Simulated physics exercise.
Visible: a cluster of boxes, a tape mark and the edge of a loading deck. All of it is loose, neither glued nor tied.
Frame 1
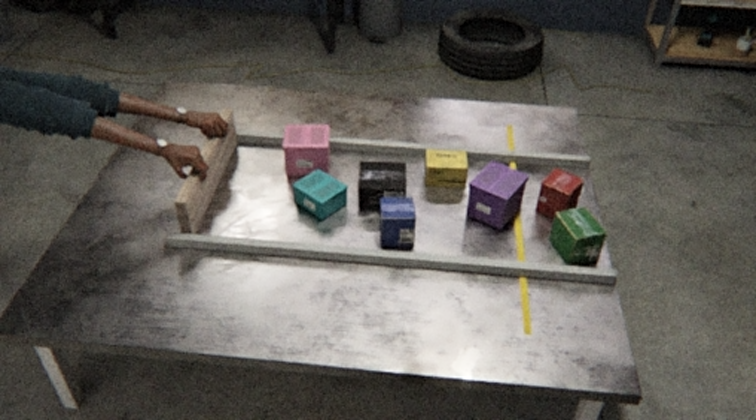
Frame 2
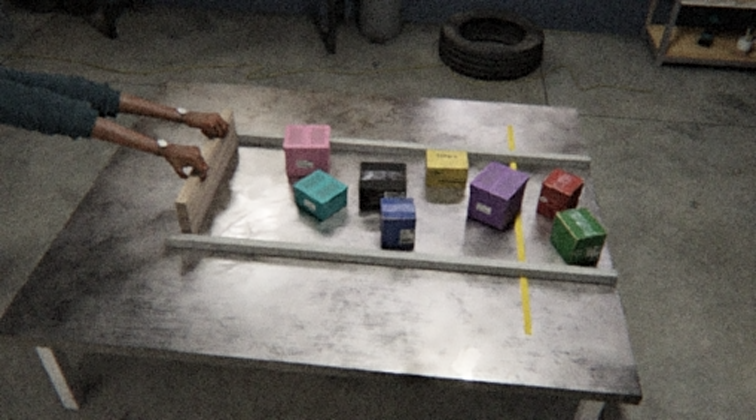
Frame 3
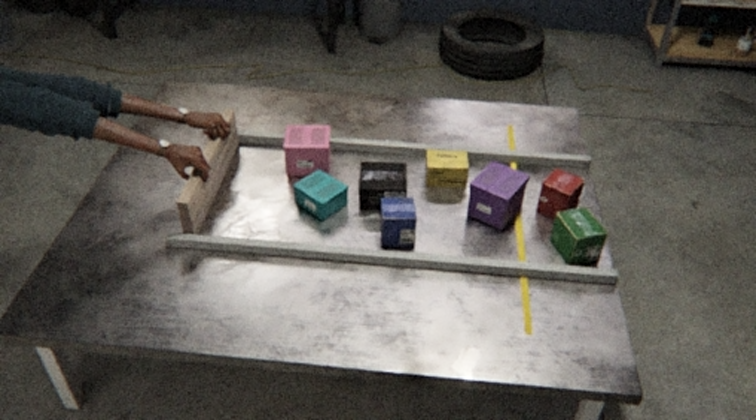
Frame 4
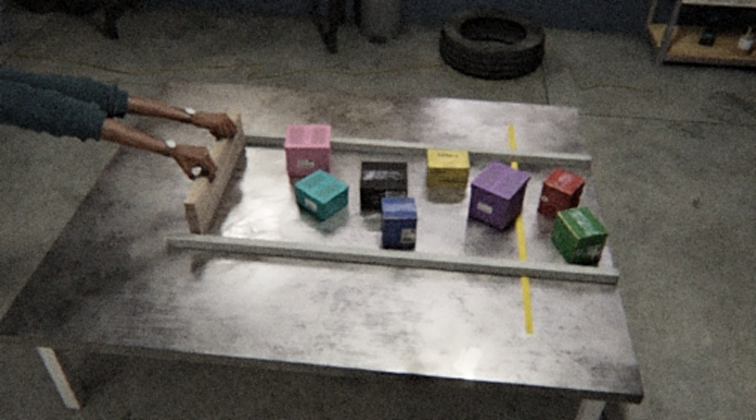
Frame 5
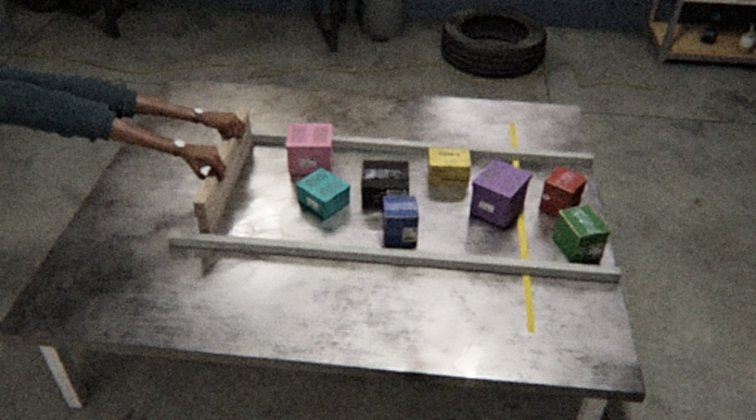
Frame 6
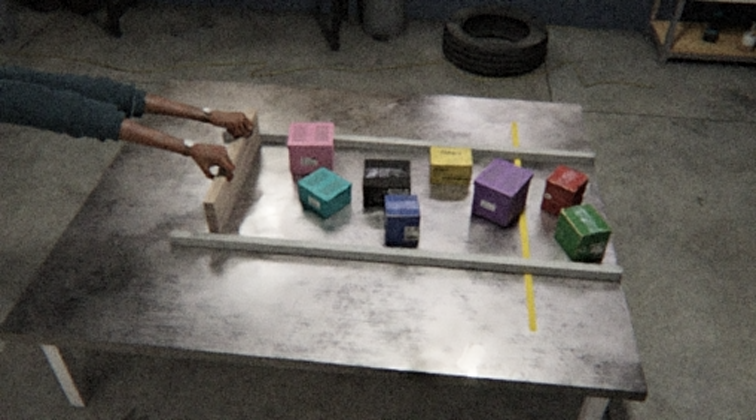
On a metal table in a workshop, two hands slide a wooden plank slightly right behind coloured boxes that stay nearly still.
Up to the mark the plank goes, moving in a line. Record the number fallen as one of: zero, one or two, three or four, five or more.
Number fallen: One or two.
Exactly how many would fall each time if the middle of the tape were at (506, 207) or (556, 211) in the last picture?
Respectively 2 and 5.
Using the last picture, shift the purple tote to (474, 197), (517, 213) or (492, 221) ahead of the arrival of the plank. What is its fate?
Taking the places in order, it keeps its place, then keeps its place, then keeps its place.
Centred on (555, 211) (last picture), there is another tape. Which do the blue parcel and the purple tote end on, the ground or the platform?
The blue parcel stays put and the purple tote is gone.
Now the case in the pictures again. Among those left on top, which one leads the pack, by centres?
It's the purple tote.
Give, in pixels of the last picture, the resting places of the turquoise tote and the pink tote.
The turquoise tote ends up near (551, 217), and the pink tote near (544, 164).
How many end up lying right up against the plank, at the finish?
All in all, 3.
Early on, none off yet; green parcel at rest near (582, 234); red box at rest near (564, 192); purple tote at rest near (501, 193).
A while later, none off yet; green parcel at rest near (582, 234); red box at rest near (564, 192); purple tote travelled a little near (507, 194).
Further along, none off yet; green parcel travelled a little near (589, 238); red box travelled about its own width near (600, 201); purple tote travelled about its own width near (565, 209).
Finally, the number that fall off is one or two; lost, red box and green parcel.
